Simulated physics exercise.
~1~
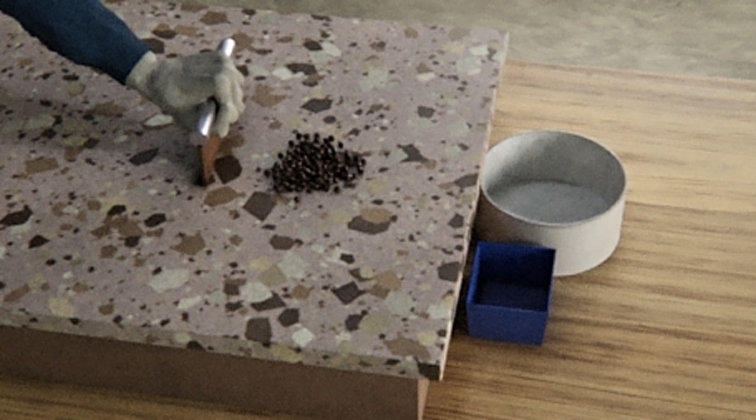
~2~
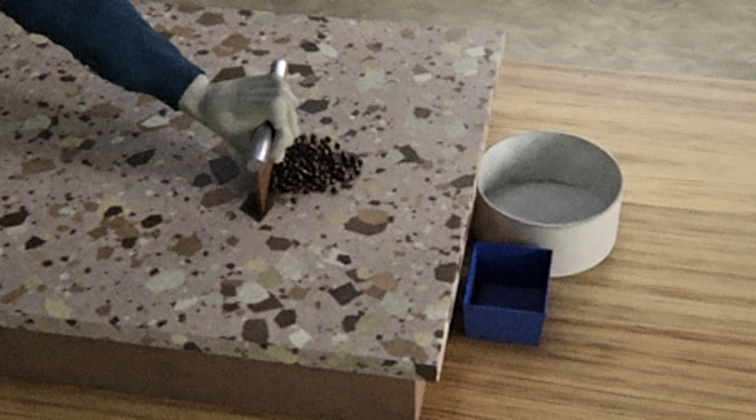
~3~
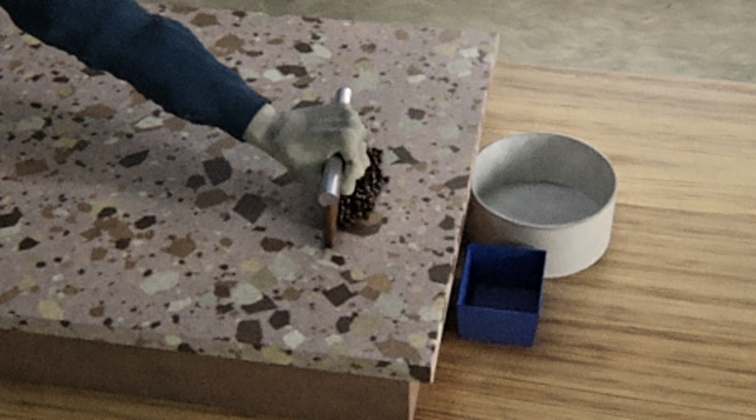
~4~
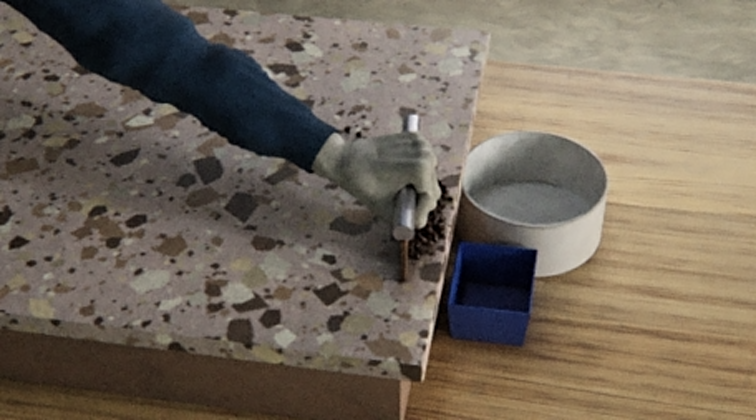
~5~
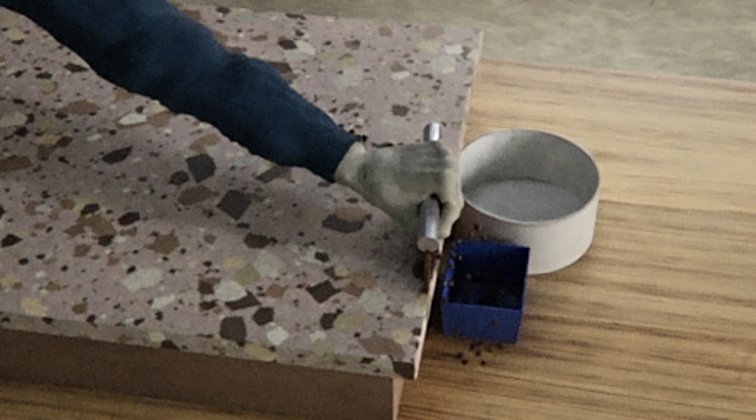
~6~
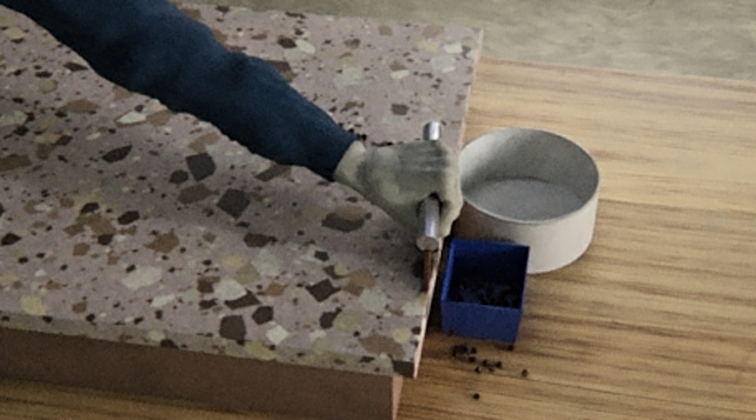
A gloved hand in a dark blue sleeve holds a scraper with a metallic handle on a speckled stone slab, seen from above at an angle. A small heap of dark beans lies ahead of the blade, while a square blue tin and a round whitish pot stand on the wooden surface beyond the right edge. The hand slides the scraper rightward, reaches the heap and pushes it toward the edge. As the scraper stops there, beans spill over, many dropping into the blue tin. A few end up scattered on the wood in front of it, and the pot stays empty.
